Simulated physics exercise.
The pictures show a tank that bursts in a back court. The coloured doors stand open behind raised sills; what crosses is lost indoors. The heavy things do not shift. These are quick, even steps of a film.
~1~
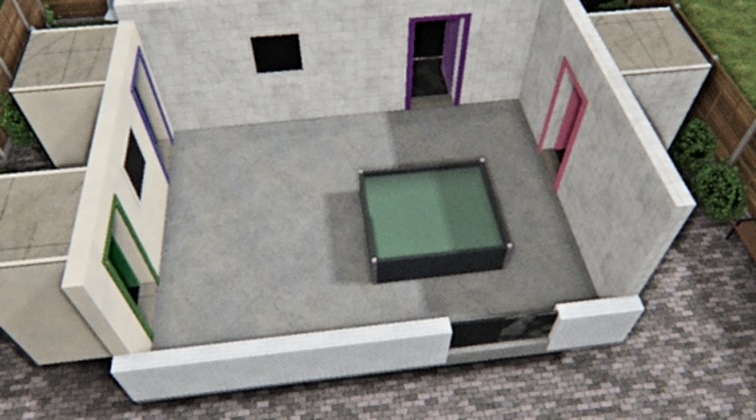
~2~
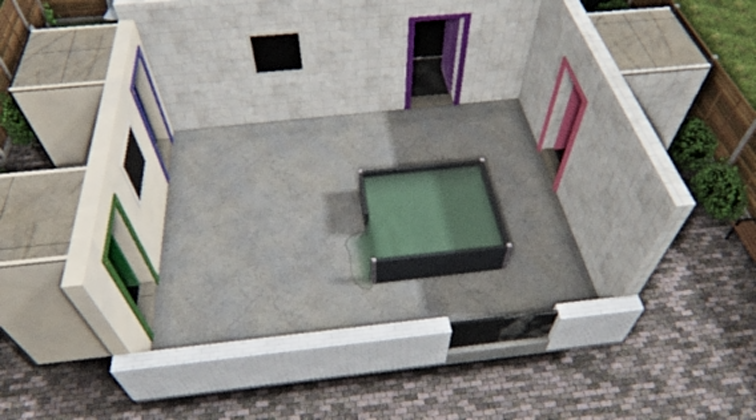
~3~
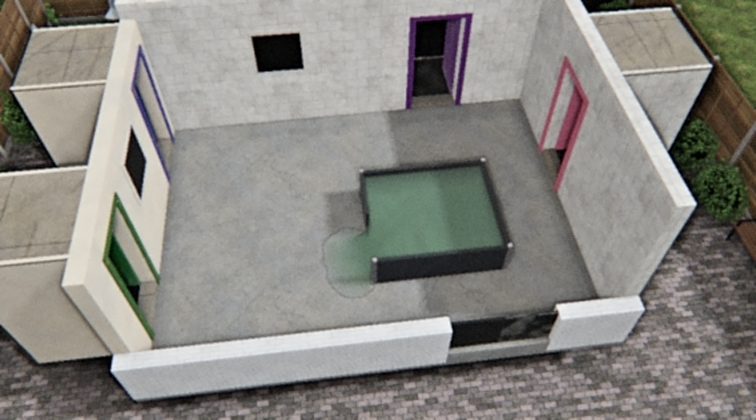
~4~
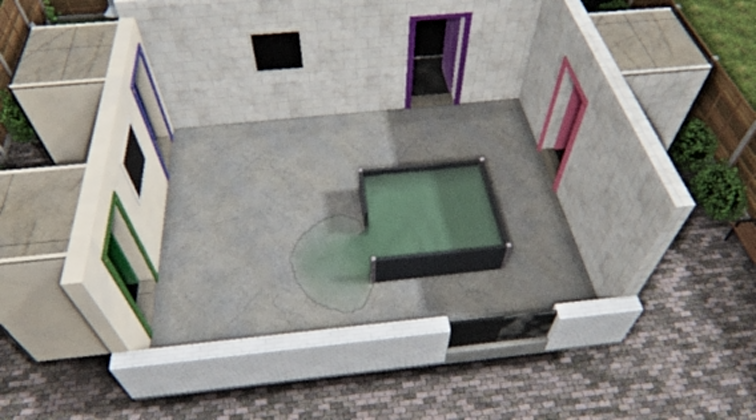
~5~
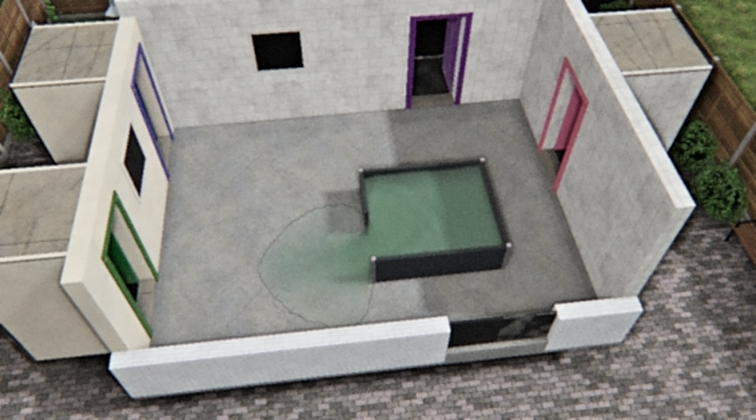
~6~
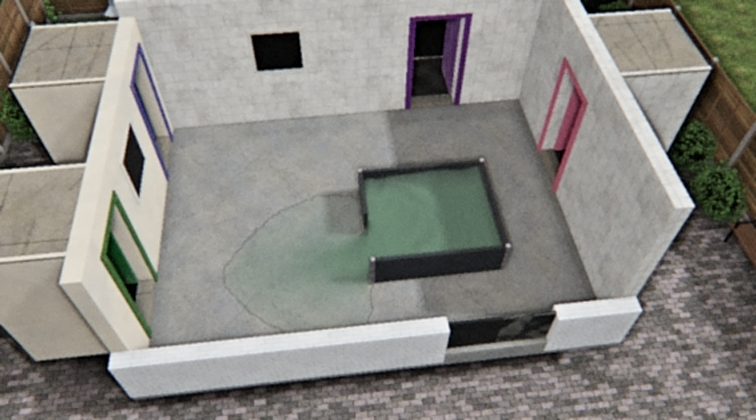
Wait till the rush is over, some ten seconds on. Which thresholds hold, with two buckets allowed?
The purple door holds within the limit; the pink door holds within the limit; the blue door holds within the limit; the green door floods.
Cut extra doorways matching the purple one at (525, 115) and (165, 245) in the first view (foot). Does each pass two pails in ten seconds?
In that order: Stays under, lets more in.
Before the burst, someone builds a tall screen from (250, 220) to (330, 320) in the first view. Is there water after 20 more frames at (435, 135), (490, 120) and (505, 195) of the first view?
As listed: No water, clear, dry.
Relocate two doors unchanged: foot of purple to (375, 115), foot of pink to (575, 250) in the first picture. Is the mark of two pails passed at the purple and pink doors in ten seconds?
My reading: The purple one lets less in; the pink one takes less.
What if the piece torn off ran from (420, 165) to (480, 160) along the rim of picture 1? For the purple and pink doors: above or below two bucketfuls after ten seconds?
My reading: Purple is over; pink stays under.
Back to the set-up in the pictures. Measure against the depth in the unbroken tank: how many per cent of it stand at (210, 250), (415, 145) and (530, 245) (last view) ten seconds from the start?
In that order: 14, 6 and 0 per cent.
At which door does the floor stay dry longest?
Last comes the one in pink.
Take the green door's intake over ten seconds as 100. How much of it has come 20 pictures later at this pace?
Roughly 65 per cent.
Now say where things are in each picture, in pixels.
The first picture shows the open tank at (431, 211) is whole and still.
In the second picture, water pours out at (372, 251) and has run to (365, 284).
In the third picture, the front is at (329, 246), out from the gap at (373, 252).
In the fourth picture, water pours out at (372, 251) and has run to (297, 257).
In the fifth picture, the front is at (264, 272), out from the gap at (372, 251).
In the sixth picture, water pours out at (371, 251) and has run to (231, 282).
A moment on, water covers 30 % of the floor; the purple door not reached, the pink door not reached, the blue door not reached, the green door wet at the sill, nothing in.
Next, water covers 35 % of the floor; the purple door not reached, the pink door not reached, the blue door not reached, the green door under two buckets in.
Then, water covers 40 % of the floor; the purple door not reached, the pink door not reached, the blue door wet at the sill, nothing in, the green door over two buckets in.
Later, water covers 55 % of the floor; the purple door not reached, the pink door not reached, the blue door wet at the sill, nothing in, the green door far over two buckets in.
In the end, water covers 85 % of the floor; the purple door wet at the sill, nothing in, the pink door wet at the sill, nothing in, the blue door wet at the sill, nothing in, the green door far over two buckets in.
